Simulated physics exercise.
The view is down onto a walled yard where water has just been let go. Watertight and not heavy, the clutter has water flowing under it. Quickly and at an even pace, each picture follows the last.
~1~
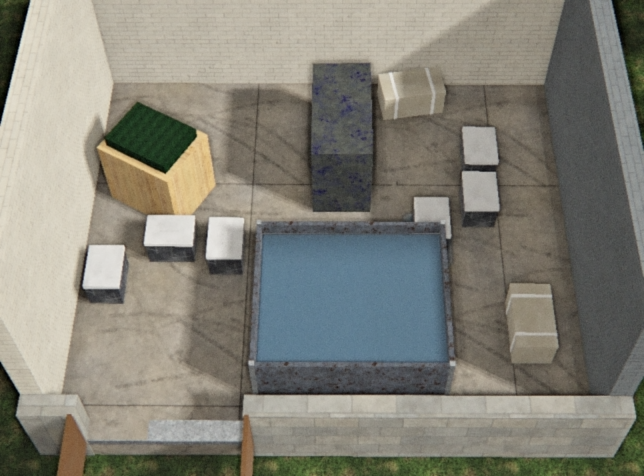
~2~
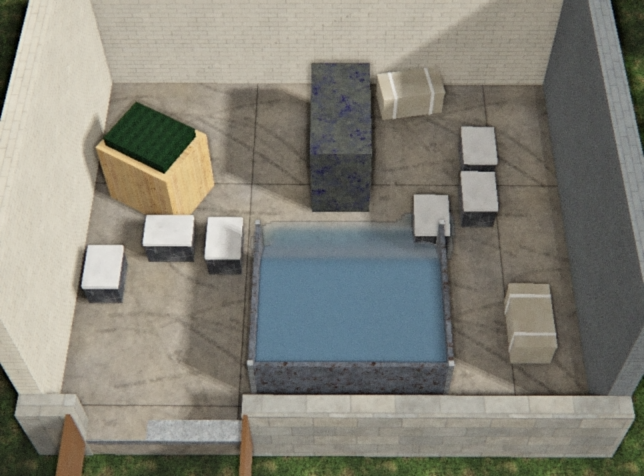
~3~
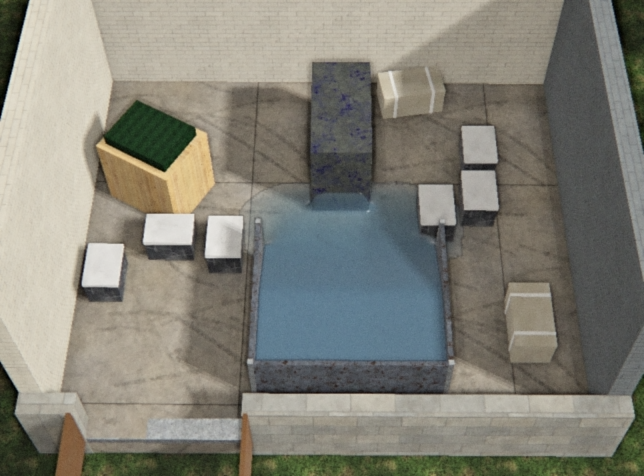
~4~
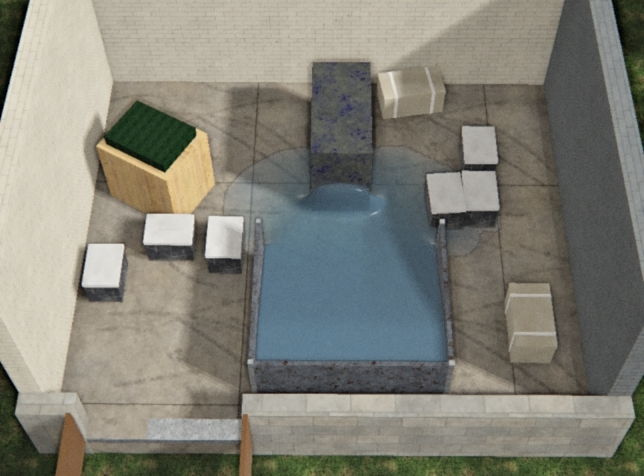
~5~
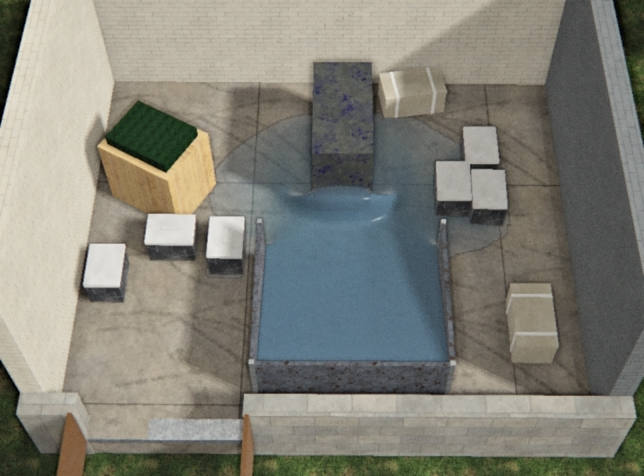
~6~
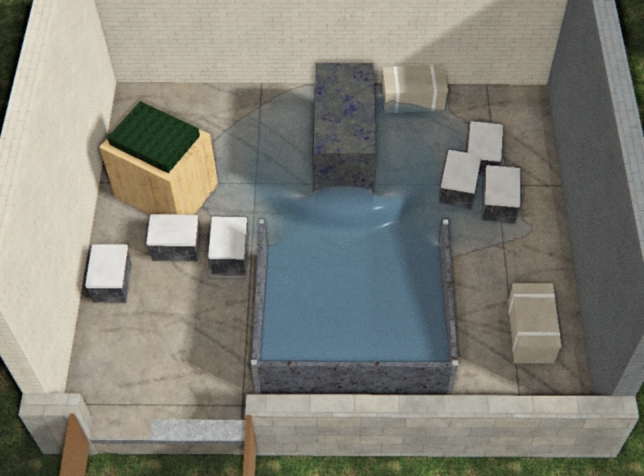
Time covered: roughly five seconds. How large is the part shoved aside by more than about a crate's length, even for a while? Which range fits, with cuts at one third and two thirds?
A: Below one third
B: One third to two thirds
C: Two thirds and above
Two thirds and above.
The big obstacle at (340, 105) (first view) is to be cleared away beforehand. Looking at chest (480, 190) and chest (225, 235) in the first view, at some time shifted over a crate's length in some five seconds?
In order: Got displaced, then stayed put.
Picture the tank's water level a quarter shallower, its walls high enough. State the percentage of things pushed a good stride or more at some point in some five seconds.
About 100 %.
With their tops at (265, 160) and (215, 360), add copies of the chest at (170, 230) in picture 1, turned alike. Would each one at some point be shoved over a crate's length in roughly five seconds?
Taking them in order, the first one goes the distance and the second one never gets that far.
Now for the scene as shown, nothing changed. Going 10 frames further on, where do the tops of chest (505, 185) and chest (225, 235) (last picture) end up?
Close to (555, 177), and close to (209, 255).
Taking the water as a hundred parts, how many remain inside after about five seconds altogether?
It comes to about 98 parts in a hundred.
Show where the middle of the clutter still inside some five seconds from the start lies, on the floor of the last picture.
Mean position: About (393, 280).
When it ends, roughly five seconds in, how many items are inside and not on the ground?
6.
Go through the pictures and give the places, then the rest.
In the first picture, a chest at (432, 216), on the bottom; a chest at (480, 190) rests on the ground; 0 of 8 have shifted.
In the second picture, a chest at (432, 214), on the bottom, close to its start; a chest at (479, 190) rests on the ground; 0 of 8 have shifted.
In the third picture, a chest at (437, 203), on the bottom, close to its start; a chest at (480, 189) rests on the ground; 1 of 8 have shifted.
In the fourth picture, a chest at (446, 192), on the bottom, a stride from its start; a chest at (480, 189), on the bottom; 1 of 8 have shifted.
In the fifth picture, a chest at (454, 180) rests on the ground, a stride from its start; a chest at (489, 188) rests on the ground, close to its start; 2 of 8 have shifted.
In the sixth picture, a chest at (462, 170) floats, a stride from its start; a chest at (503, 185) rests on the ground, close to its start; 4 of 8 have shifted.
A moment on, 2 of 8 are well off their spots; 2 afloat.
Next, 4 of 8 are well off their spots; 4 afloat.
Later, 6 of 8 are well off their spots; 5 afloat.
In the end, 7 of 8 are well off their spots, and 8 have been at some point; 6 afloat.
